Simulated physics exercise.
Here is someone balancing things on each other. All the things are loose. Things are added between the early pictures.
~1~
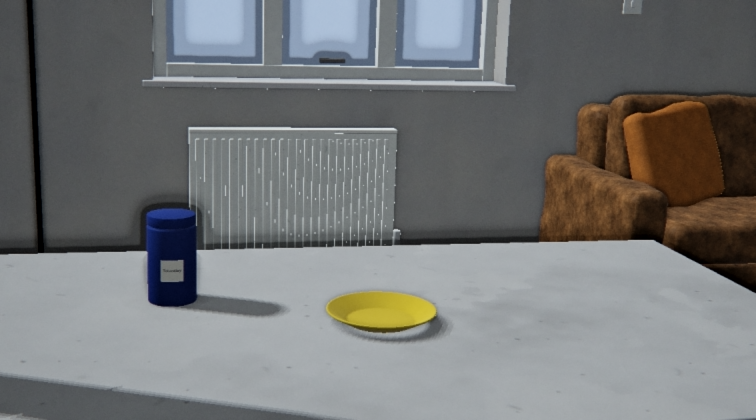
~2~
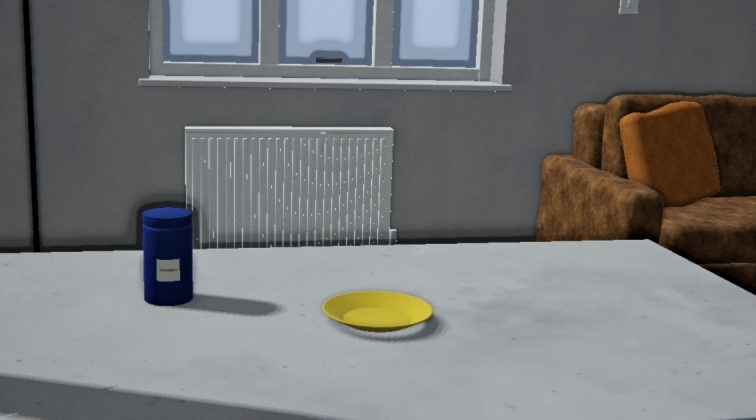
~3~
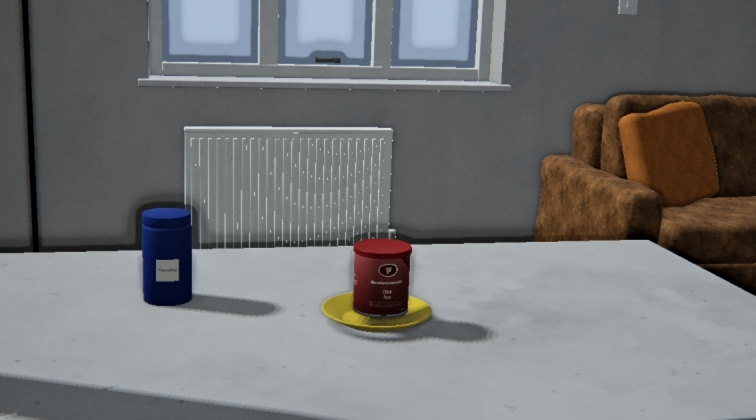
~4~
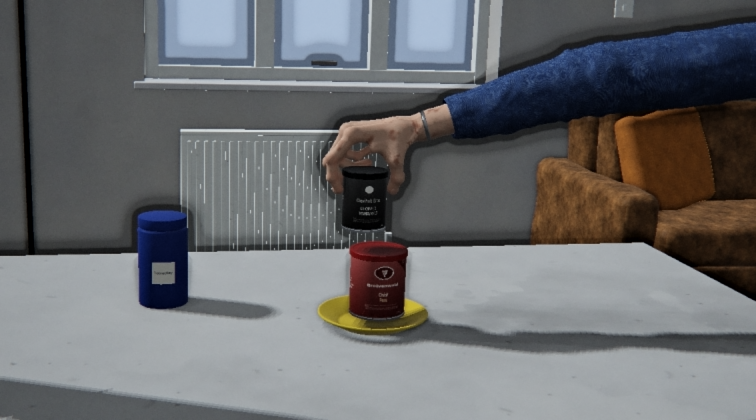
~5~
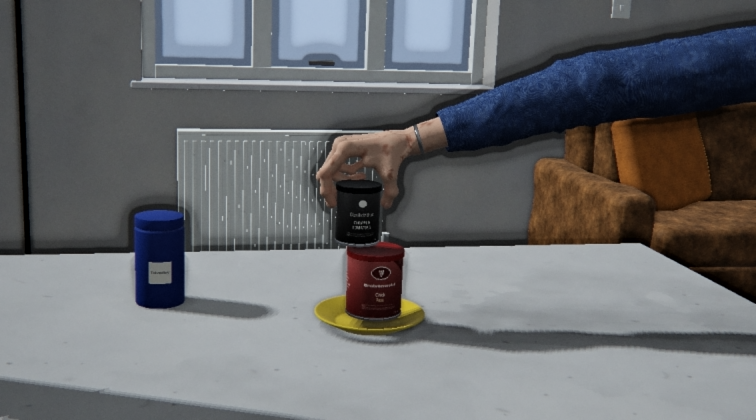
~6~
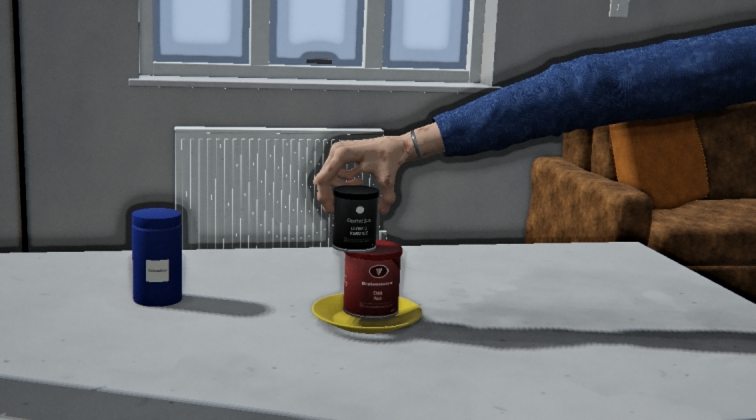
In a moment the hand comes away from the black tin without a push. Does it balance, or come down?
In the end the pile keeps its balance.
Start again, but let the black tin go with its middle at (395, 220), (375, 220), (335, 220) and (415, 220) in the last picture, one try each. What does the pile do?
In the first case it holds; in the second case it keeps its balance; in the third case it gives way; in the fourth case it gives way.
Then, 0.30 s later than the last frame, all is still.
Then, 0.70 s later than the last frame, black tin resting near (355, 219).
When it is over, all 4 as before. End places, in pixels of the last picture, black tin near (355, 219). The pile stays up.
